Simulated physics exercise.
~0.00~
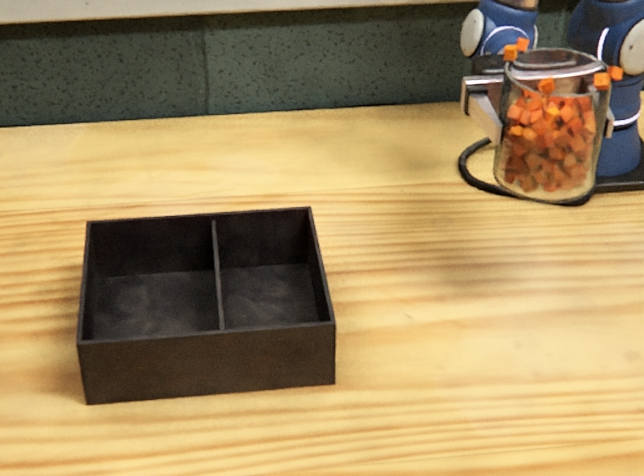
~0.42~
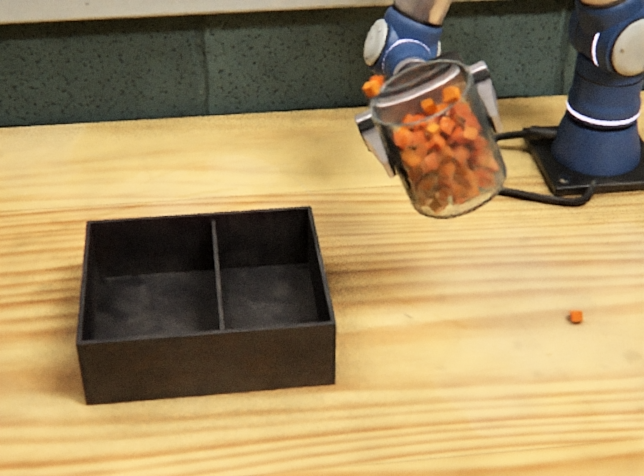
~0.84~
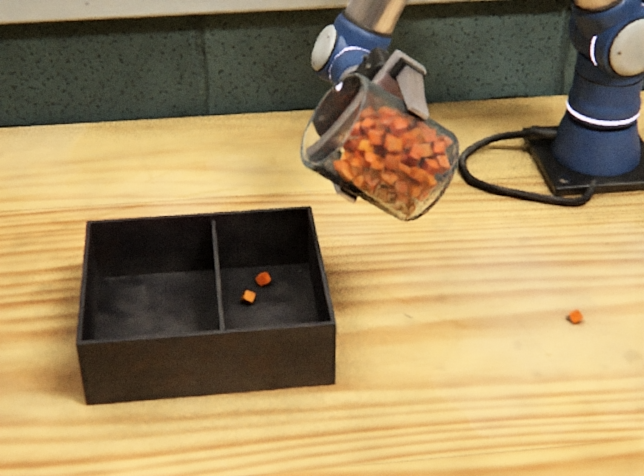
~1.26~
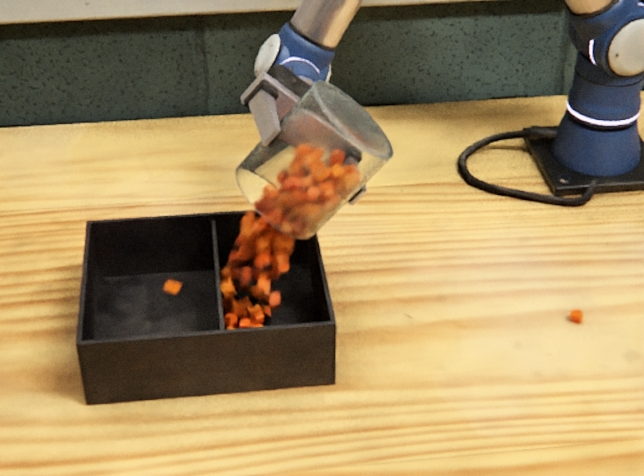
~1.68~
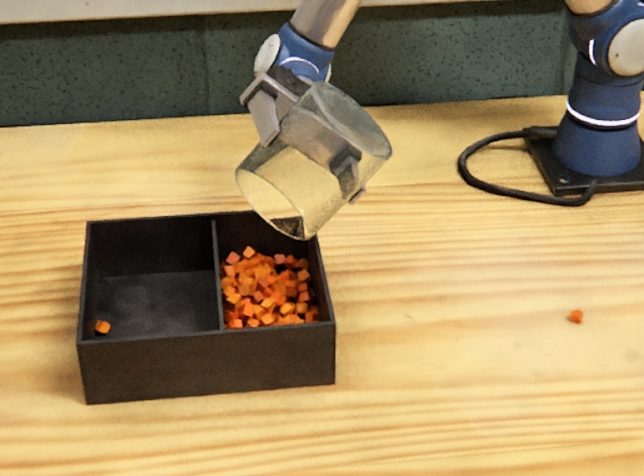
Robot arm carrying a clear beaker left and tipping orange vegetable dice into a black box's right compartment, one landing left.
